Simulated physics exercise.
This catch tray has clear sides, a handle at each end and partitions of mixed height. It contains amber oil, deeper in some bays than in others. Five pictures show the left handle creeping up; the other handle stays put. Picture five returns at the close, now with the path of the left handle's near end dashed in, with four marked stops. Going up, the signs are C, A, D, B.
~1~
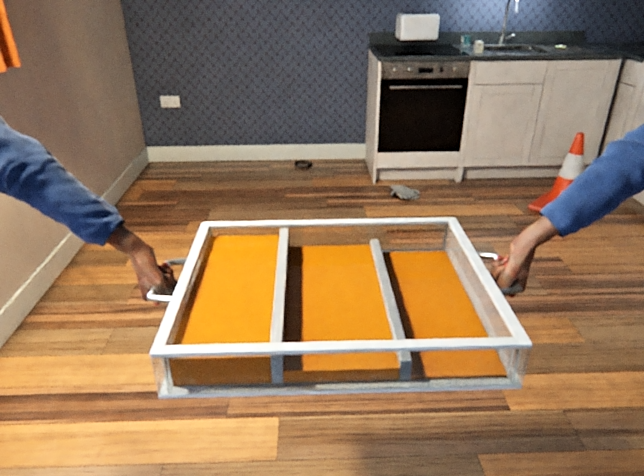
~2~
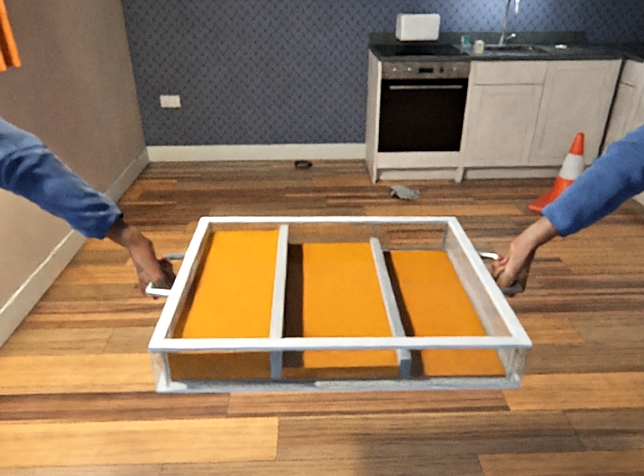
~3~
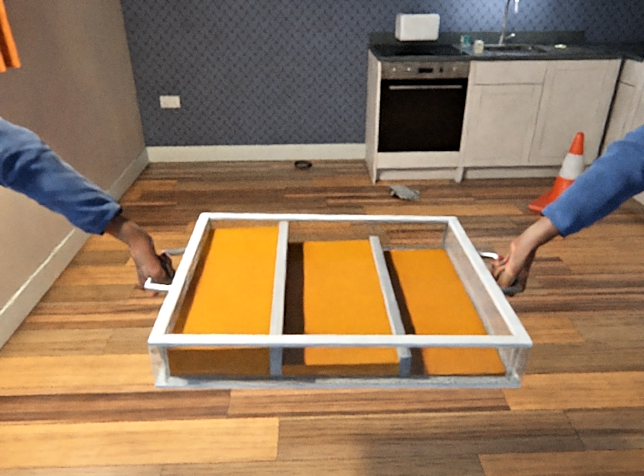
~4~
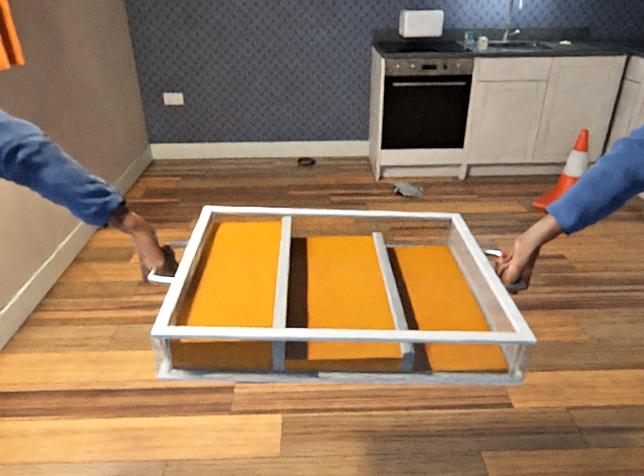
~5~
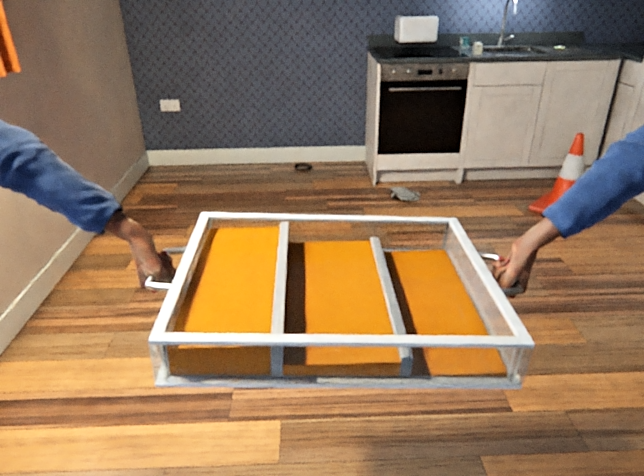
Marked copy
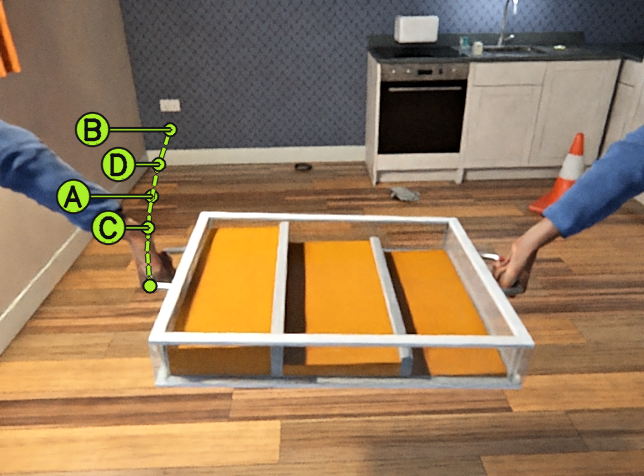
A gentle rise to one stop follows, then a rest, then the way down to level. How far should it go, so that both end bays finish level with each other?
It is D.
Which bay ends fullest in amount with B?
It is the right one.
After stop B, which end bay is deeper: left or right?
The right end bay.
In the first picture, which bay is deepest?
It is the left one.
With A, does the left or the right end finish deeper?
The left one.
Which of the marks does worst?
Stop C.
On the marked copy, A at (151, 196); B at (170, 129); C at (148, 227); D at (158, 164).
With A, the left end bay stands much deeper than the other; nothing spills.
With B, the right end bay stands a little deeper than the other; about 10 % goes over the rim.
With C, the left end bay stands much deeper than the other; nothing spills.
With D, the two end bays stand about equally deep; nothing spills.
